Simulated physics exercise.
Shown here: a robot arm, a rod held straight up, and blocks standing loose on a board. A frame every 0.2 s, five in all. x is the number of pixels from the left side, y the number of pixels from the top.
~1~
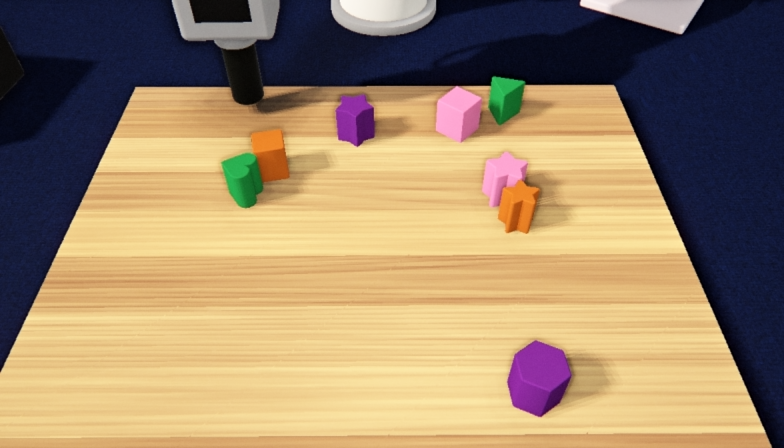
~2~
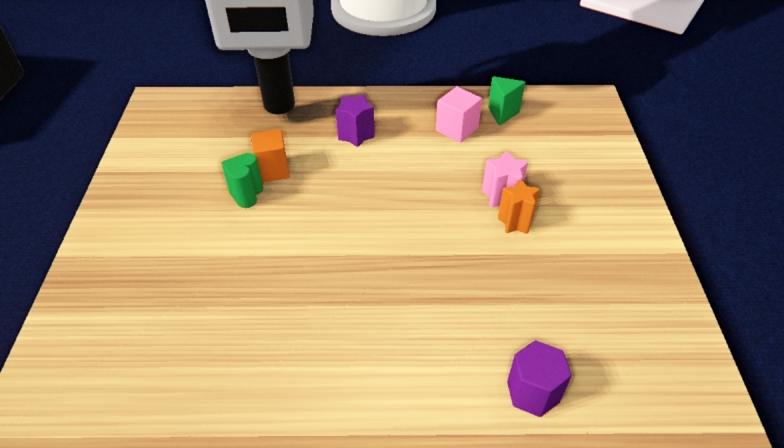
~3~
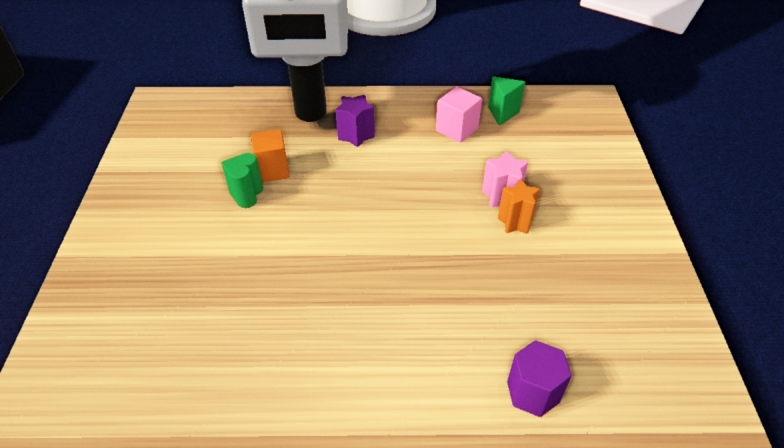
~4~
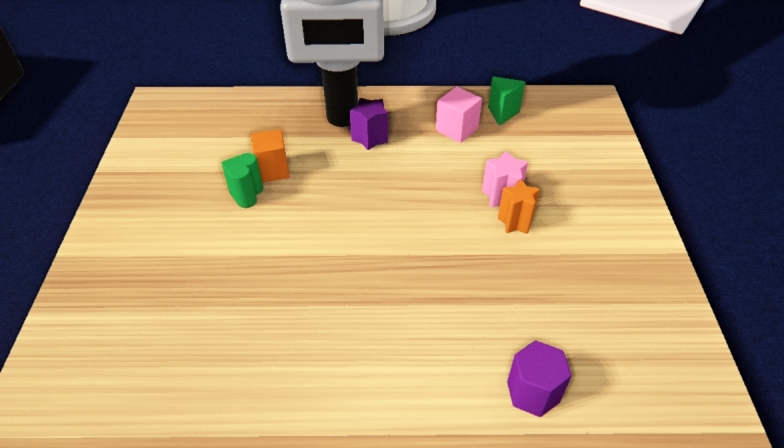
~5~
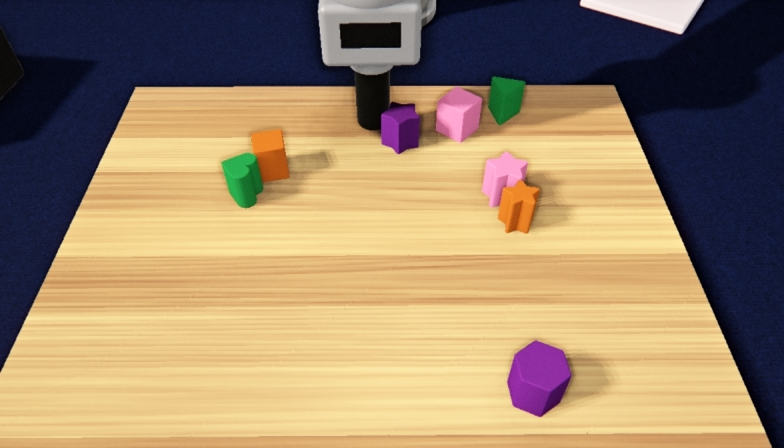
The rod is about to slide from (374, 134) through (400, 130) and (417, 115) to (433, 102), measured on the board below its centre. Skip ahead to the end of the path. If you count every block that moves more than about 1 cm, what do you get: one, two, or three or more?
One moves.
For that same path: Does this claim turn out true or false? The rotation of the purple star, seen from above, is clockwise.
True - the claim holds.
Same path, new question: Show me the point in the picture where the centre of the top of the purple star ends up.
It will end up at (424, 113).
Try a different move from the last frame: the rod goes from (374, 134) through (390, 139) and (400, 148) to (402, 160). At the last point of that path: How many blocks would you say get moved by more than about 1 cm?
When the path ends, I think you'll find one block out of place by more than 1 cm.
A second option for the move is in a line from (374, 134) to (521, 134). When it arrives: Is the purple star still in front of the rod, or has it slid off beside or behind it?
It will get left beside or behind the rod.
What follows on the original path. Halfway along, rod (410, 110); purple star (424, 113), turned 20° clockwise.
At the end, rod (434, 90); purple star (424, 113), turned 20° clockwise; pink square piece still.
